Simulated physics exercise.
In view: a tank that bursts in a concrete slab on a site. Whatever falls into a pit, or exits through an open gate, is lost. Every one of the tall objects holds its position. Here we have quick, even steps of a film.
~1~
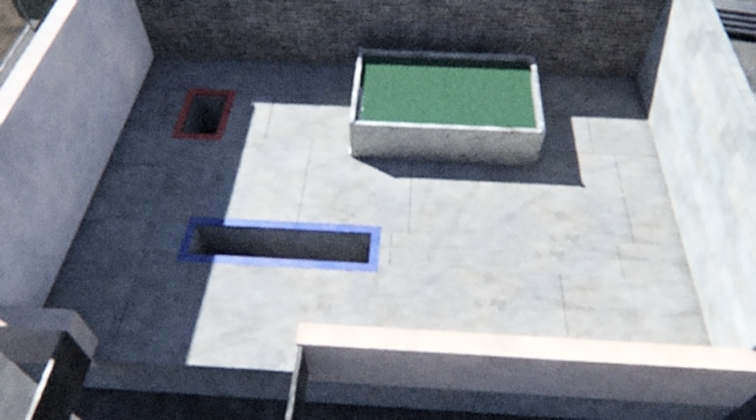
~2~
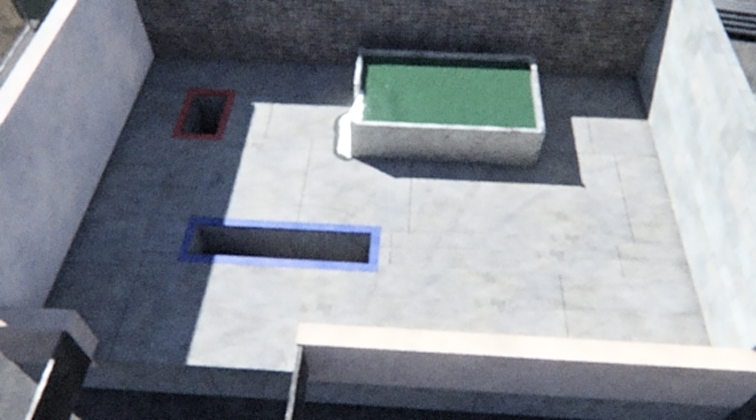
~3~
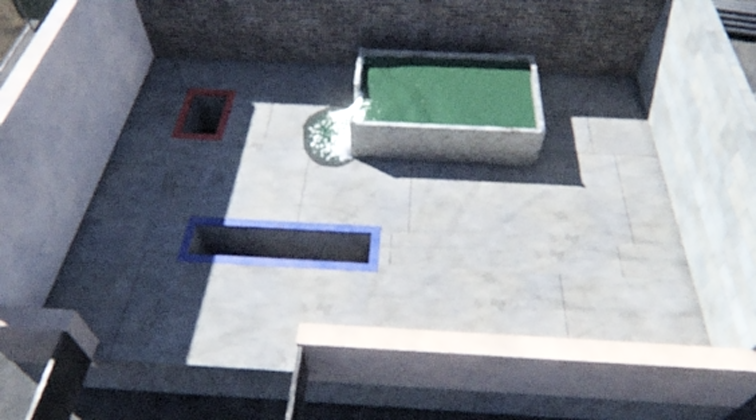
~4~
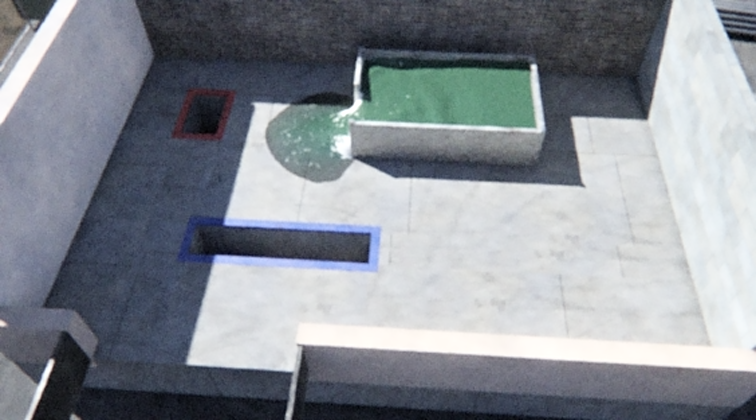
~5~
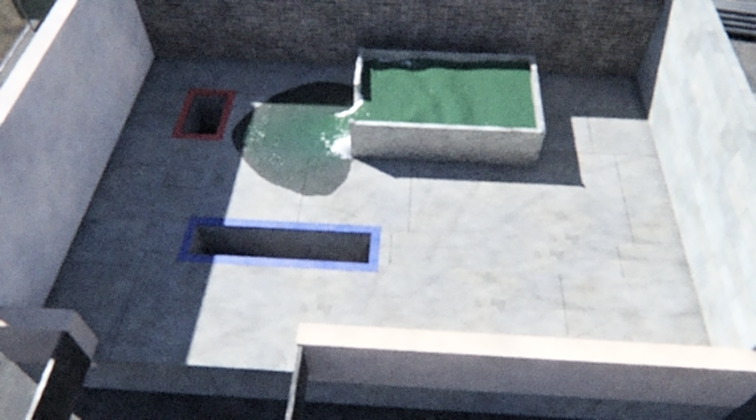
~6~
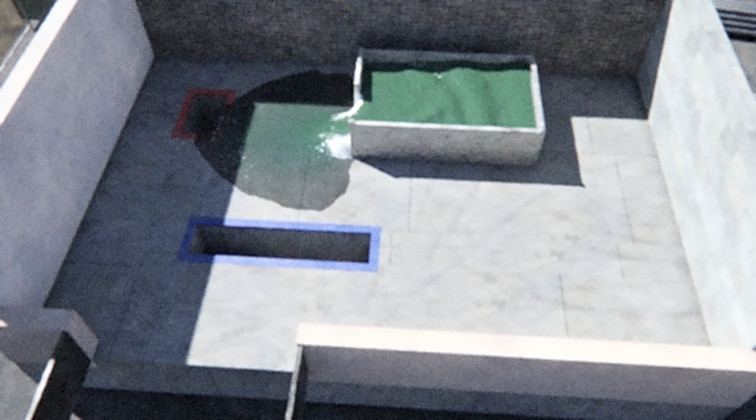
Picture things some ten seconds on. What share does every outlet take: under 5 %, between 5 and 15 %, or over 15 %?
Here is my call: The gate takes between 5 and 15 %; the blue pit takes between 5 and 15 %; the red pit takes over 15 %.
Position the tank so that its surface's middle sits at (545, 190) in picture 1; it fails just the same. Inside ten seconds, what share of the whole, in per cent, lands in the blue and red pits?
Blue 35 %, red 8 %.
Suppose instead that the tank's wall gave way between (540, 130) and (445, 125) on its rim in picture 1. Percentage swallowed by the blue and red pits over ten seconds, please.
Result - blue: 15 %; red: 2 %.
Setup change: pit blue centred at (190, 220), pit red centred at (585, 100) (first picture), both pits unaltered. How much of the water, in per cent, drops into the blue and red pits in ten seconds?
Log, per cent - blue: 40, red: 2.
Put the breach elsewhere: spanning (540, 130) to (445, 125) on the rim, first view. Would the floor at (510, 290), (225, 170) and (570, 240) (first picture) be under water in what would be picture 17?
The first would be drenched, the second still unwetted and the third drenched.
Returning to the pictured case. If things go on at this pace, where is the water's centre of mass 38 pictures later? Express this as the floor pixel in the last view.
Near (324, 150).
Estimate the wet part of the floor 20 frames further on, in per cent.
My estimate is near 35 per cent.
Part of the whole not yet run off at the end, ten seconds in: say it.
Roughly 50 per cent.
A moment on, water covers 25 % of the floor; the gate 0 %, the blue pit 0 %, the red pit 3 %.
Next, water covers 30 % of the floor; the gate 0 %, the blue pit 2 %, the red pit 6 %.
Then, water covers 35 % of the floor; the gate 0 %, the blue pit 5 %, the red pit 12 %.
Later, water covers 45 % of the floor; the gate 3 %, the blue pit 8 %, the red pit 22 %.
In the end, water covers 55 % of the floor; the gate 8 %, the blue pit 11 %, the red pit 31 %.
